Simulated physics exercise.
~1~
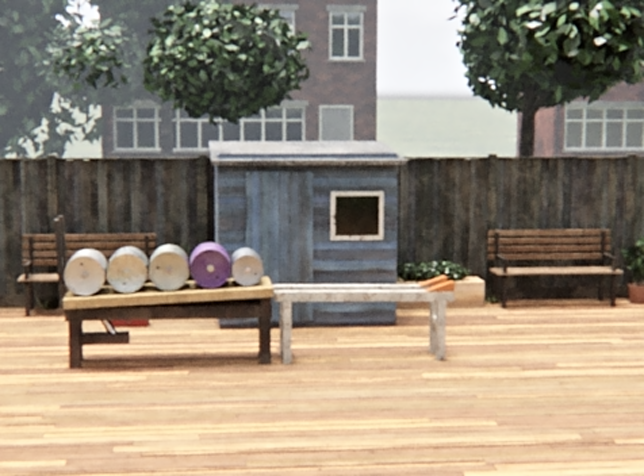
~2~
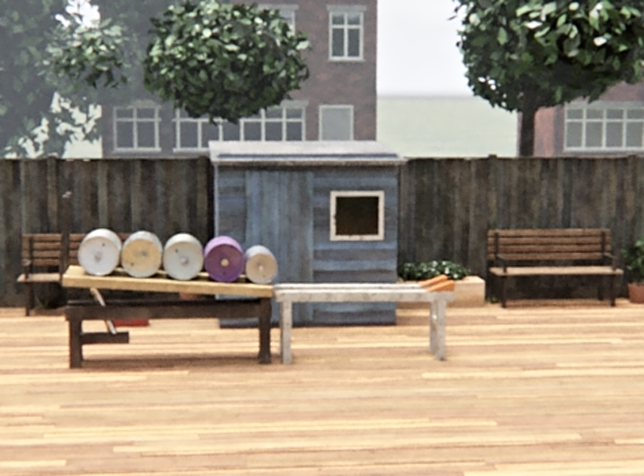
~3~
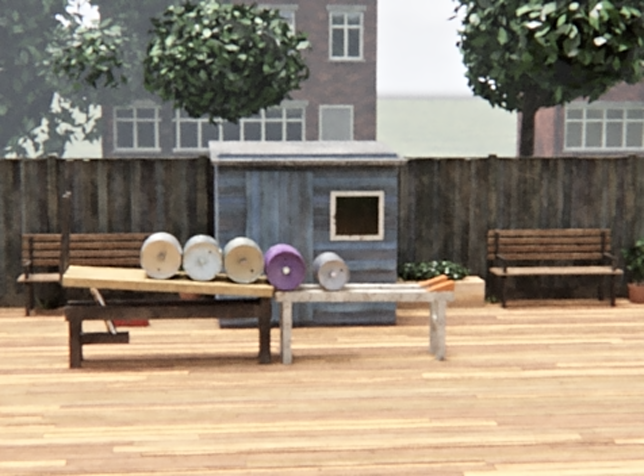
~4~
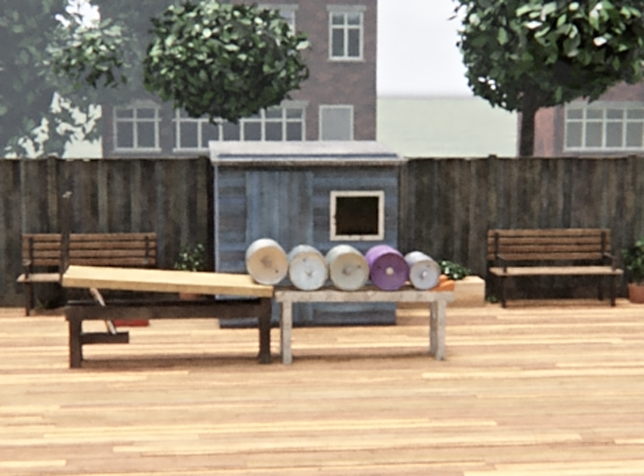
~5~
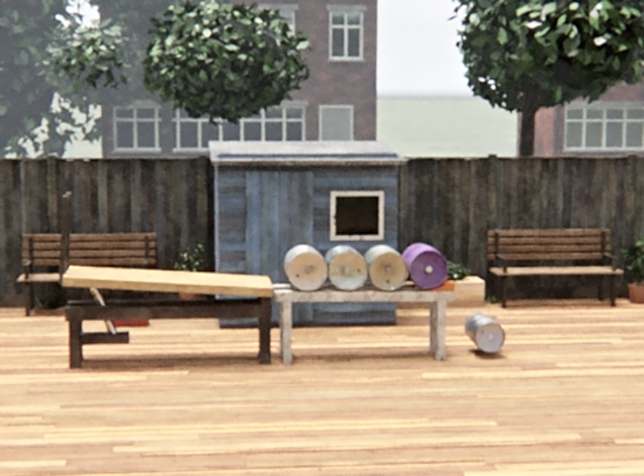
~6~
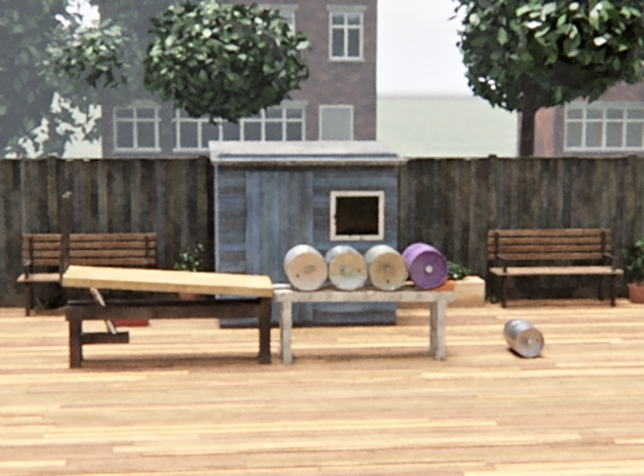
A wooden deck with a dark fence, a small blue shed, benches and trees behind it is seen from the front by a still camera. On the left, five kegs, four pale and one purple, lie in a row on a wooden tilting deck, beside a whitish rack with an orange-brown stop at its right end. The tilting deck's left edge rises, and the kegs roll right onto the rack. The leading pale keg goes over the stop, drops to the floor and rolls a little farther right. The purple keg comes to rest against the stop, with three pale kegs beside it.
